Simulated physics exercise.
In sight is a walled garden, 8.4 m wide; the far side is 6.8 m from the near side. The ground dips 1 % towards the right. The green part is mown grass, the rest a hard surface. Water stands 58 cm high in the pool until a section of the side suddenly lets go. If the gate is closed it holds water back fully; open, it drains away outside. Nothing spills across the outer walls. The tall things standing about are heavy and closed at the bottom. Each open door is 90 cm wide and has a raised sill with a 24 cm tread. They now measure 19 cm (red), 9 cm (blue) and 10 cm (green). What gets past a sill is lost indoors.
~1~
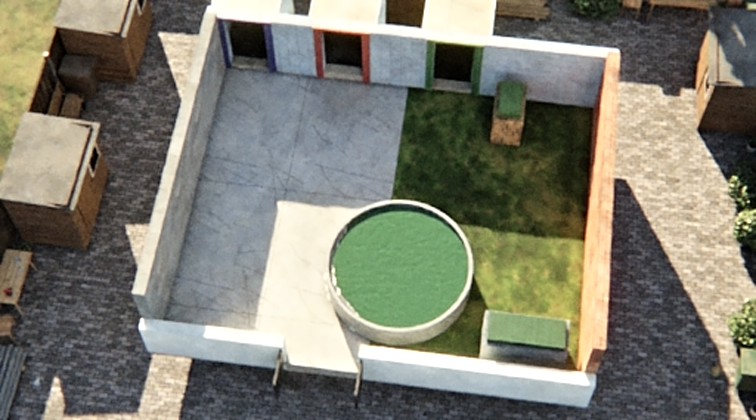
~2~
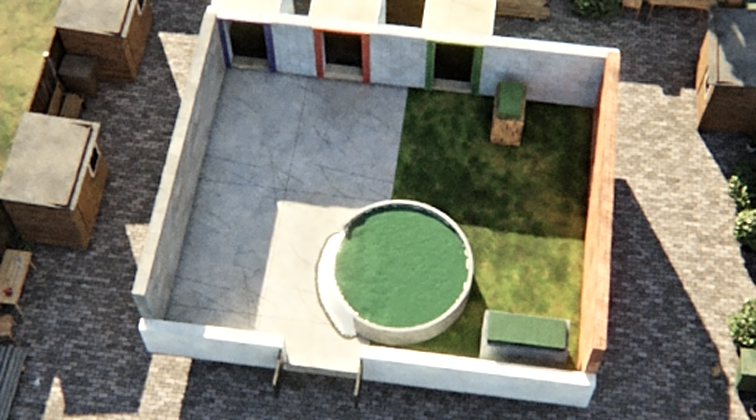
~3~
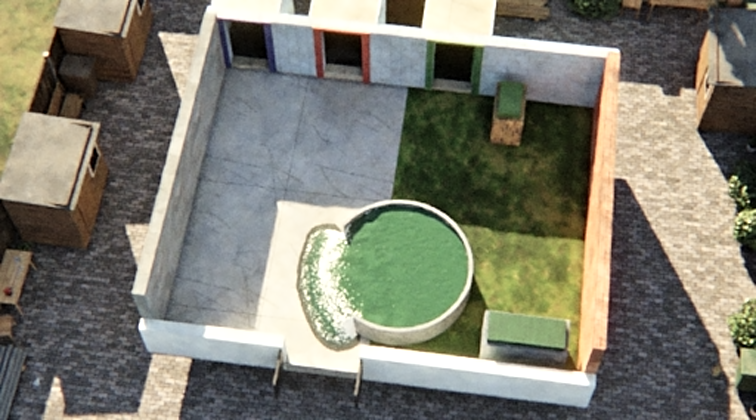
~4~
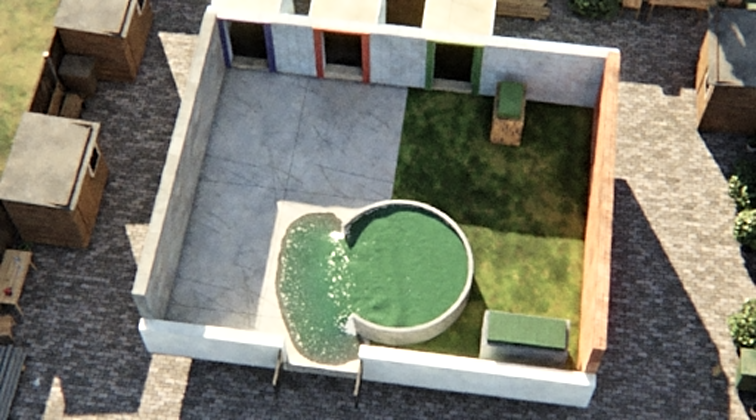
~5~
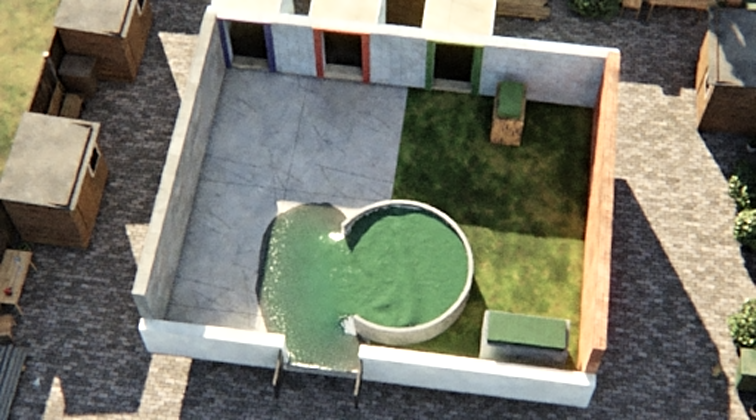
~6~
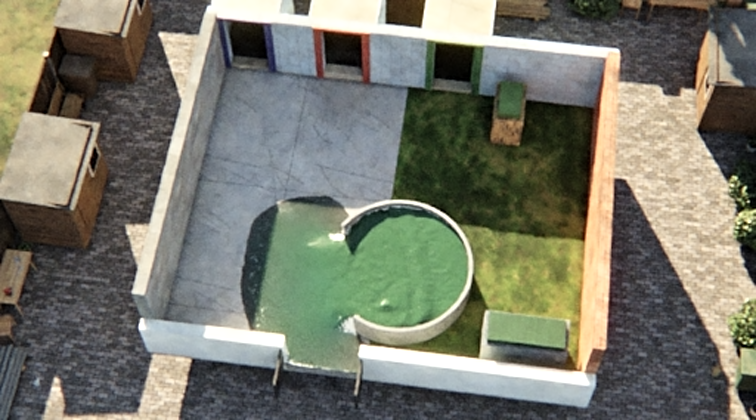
Green water pouring from a gap in the left side of a round pool, spreading across the walled garden's pale paving.
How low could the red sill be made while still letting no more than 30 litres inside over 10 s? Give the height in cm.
Close to 9.5 cm is just enough.
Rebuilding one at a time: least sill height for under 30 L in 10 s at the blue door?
Roughly 14.5 cm at blue.
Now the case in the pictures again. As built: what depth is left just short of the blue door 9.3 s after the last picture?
About 9.0 cm.
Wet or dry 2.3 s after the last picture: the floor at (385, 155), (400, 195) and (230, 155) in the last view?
In turn: Dry, dry, wet.
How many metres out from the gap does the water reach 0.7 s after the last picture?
Some 3.6 m out.
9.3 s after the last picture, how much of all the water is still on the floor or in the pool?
About 80 per cent.
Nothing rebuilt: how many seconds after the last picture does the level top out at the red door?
At about 5.0 s.
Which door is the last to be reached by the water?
The green one.
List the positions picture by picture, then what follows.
The first frame shows the pool at (399, 266) is whole and still, 58 cm deep; the red door at (342, 52) is dry.
In the second frame, the gap is at (330, 283), the front 0.3 m out at (328, 242); the back of the pool holds 58 cm.
In the third frame, the front is at (312, 235), 0.7 m from the gap at (330, 283); 1.6 m2 of floor is wet, 58 cm left at the back.
In the fourth frame, the front is at (290, 230), 1.1 m from the gap at (330, 284); 3.5 m2 of floor is wet, 58 cm left at the back.
In the fifth frame, the front is at (270, 230), 1.5 m from the gap at (330, 284); 5.4 m2 of floor is wet, 58 cm left at the back.
In the sixth frame, the front is at (257, 223), 1.8 m from the gap at (330, 284); 6.7 m2 of floor is wet, 58 cm left at the back; 3.2 m in a straight line remain to the red door at (342, 52).
Then, 0.7 s after the last picture water covers 25 % of the floor, deepest (26 cm) near (324, 283); it has not reached the red door.
Then, 2.3 s after the last picture water covers 30 % of the floor, deepest (38 cm) near (219, 318); it has not reached the red door.
Then, 9.3 s after the last picture water covers 80 % of the floor, deepest (14 cm) near (483, 119); 9 cm at the red door, 0 litres in over its 19 cm sill.
At the red door as built, the water peaked near 16 cm, 4.9 s after the last picture.
With a sill of 8.5 cm, 41 litres would have come in within the 10 s; with 11.5 cm, 13 litres. So under 30 litres takes about 9.5 cm.
